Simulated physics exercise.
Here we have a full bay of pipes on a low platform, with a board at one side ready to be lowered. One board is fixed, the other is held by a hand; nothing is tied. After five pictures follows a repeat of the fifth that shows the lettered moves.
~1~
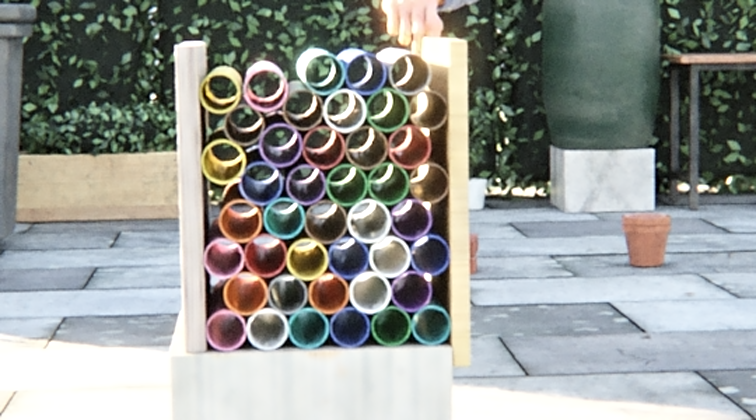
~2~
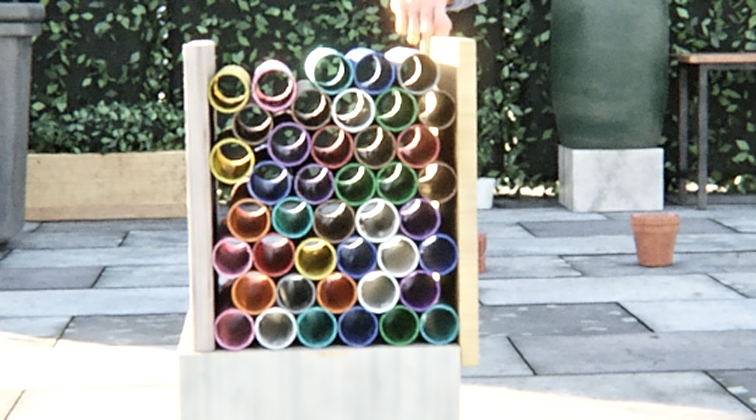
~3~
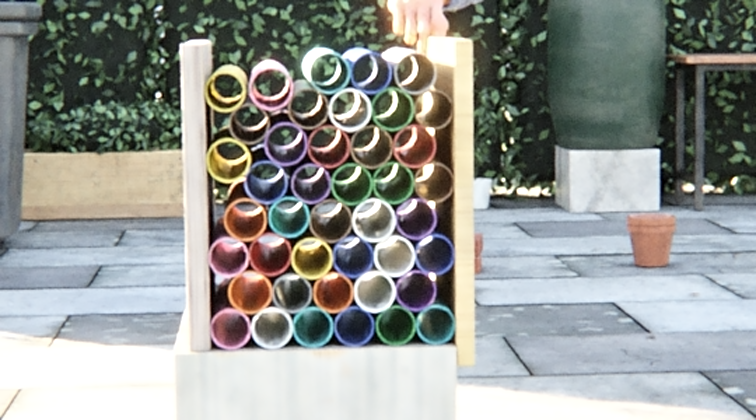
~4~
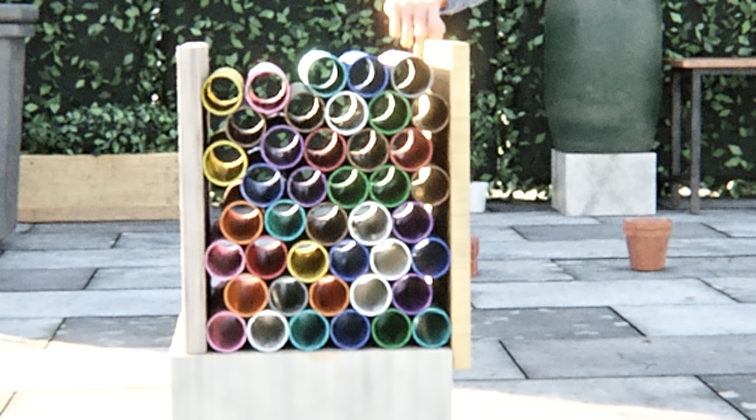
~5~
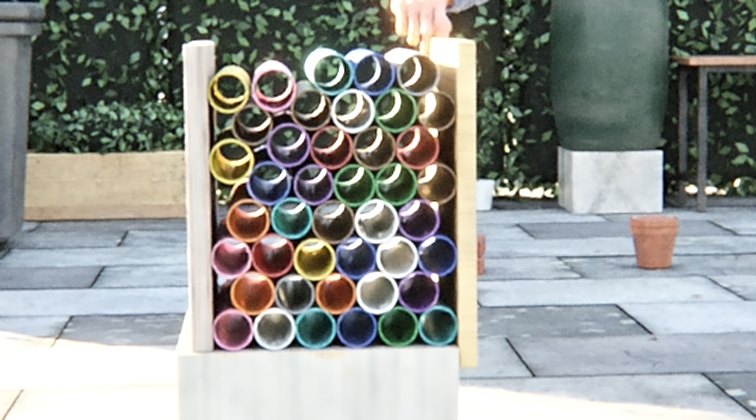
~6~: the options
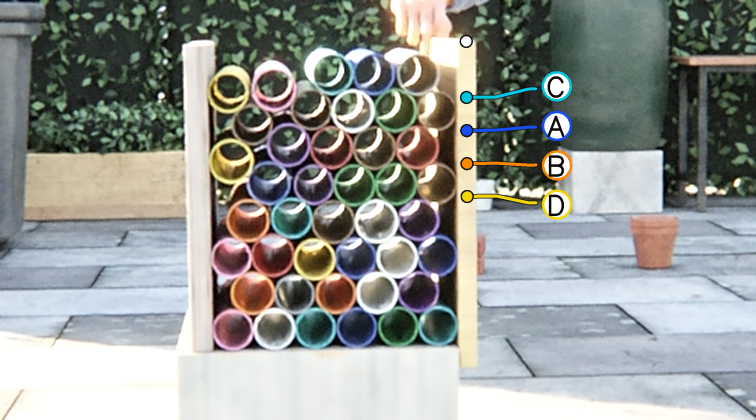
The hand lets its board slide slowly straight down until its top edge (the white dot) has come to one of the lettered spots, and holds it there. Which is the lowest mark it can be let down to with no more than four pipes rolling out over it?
At most to D.
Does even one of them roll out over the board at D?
Yes.
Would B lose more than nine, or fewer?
At B, fewer than nine.
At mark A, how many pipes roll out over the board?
With A, none.
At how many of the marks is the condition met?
Four of the four.
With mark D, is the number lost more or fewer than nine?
At D, fewer than nine.
On the marked copy, A at (467, 131); B at (467, 164); C at (467, 97); D at (467, 197); the white dot at (466, 41).
Taking D. A third of the way, top of the board (456, 110).
Two thirds of the way, top of the board (457, 187).
When it is over, top of the board (457, 196), two out over the board.
As for the rest, A none out over the board; B two out over the board; C none out over the board.
